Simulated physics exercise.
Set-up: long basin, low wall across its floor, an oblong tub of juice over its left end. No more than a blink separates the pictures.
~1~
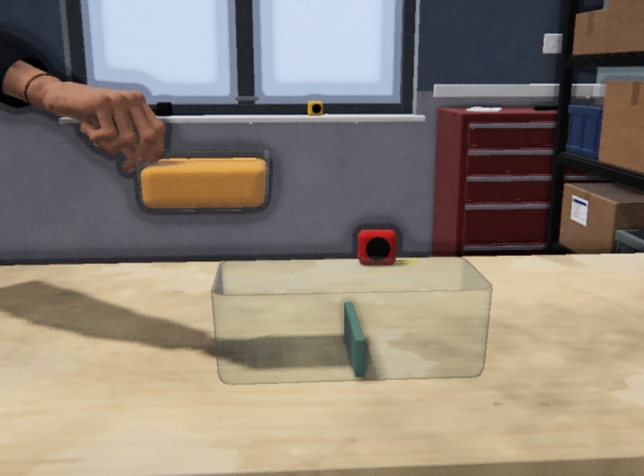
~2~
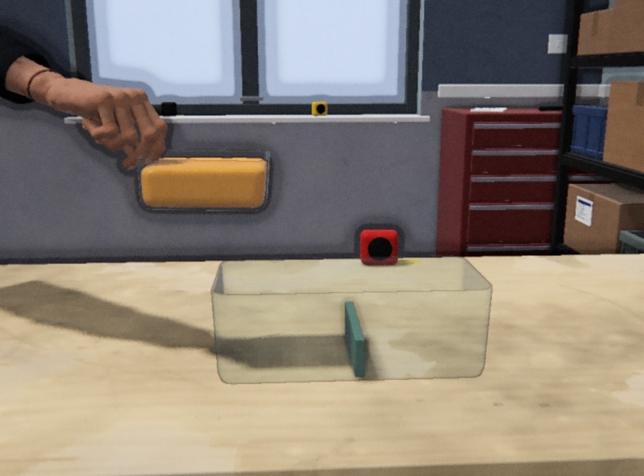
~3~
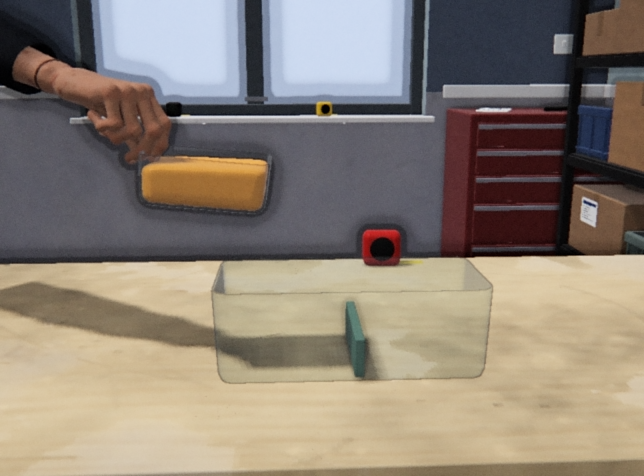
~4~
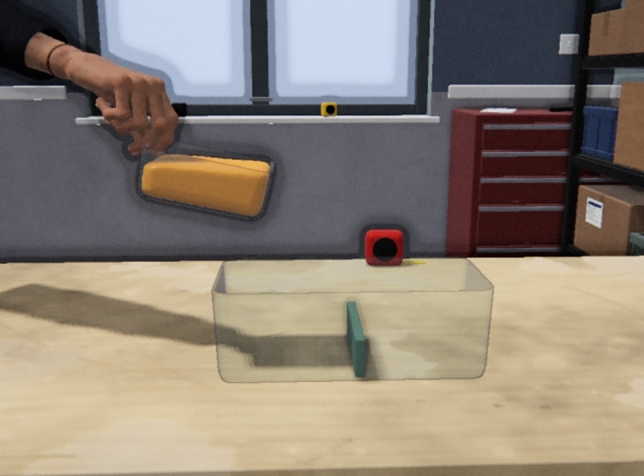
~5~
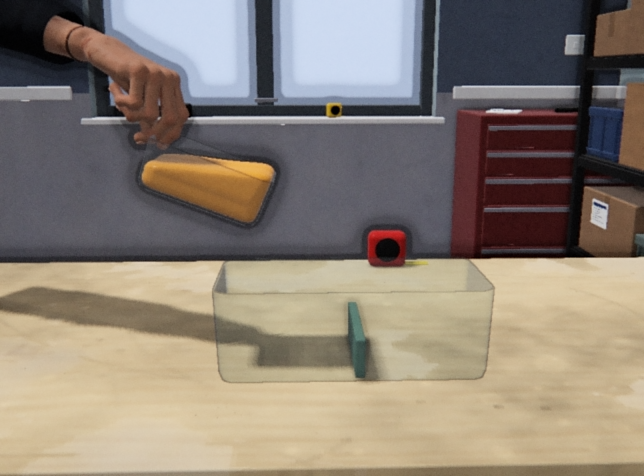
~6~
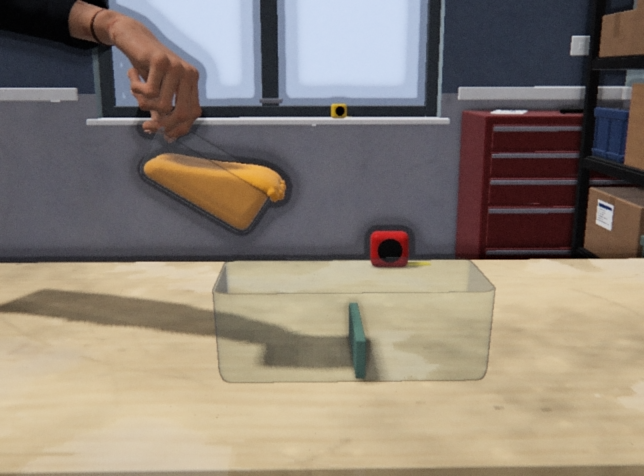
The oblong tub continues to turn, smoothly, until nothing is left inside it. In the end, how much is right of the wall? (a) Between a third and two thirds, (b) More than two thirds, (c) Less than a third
(c) Less than a third.
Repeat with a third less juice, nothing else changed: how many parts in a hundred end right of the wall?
5 %.
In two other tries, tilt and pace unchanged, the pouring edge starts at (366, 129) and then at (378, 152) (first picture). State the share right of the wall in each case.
The first gives 80 %, the second 85 %.
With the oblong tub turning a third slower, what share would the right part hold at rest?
Around 5 percent ends up there.
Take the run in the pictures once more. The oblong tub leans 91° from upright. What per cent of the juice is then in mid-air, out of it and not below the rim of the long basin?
Airborne share: Approx. 30 %.
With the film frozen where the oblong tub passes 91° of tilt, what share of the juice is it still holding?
Near 10 in a hundred still remains.
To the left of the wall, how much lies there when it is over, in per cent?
It comes to about 90 per cent.
A moment on, the oblong tub is tipped on its side and 10 per cent is still to pour, 60 is left of the wall and 0 right of it.
Next, the oblong tub is tipped right over and 2 per cent is still to pour, 88 is left of the wall and 4 right of it.
Then the oblong tub is tipped right over and 0 per cent is still to pour, 91 is left of the wall and 5 right of it.
Later the oblong tub is tipped right over and 0 per cent is still to pour, 91 is left of the wall and 5 right of it.
In the end 91 per cent lies left of the wall, 5 right of it and 4 outside.
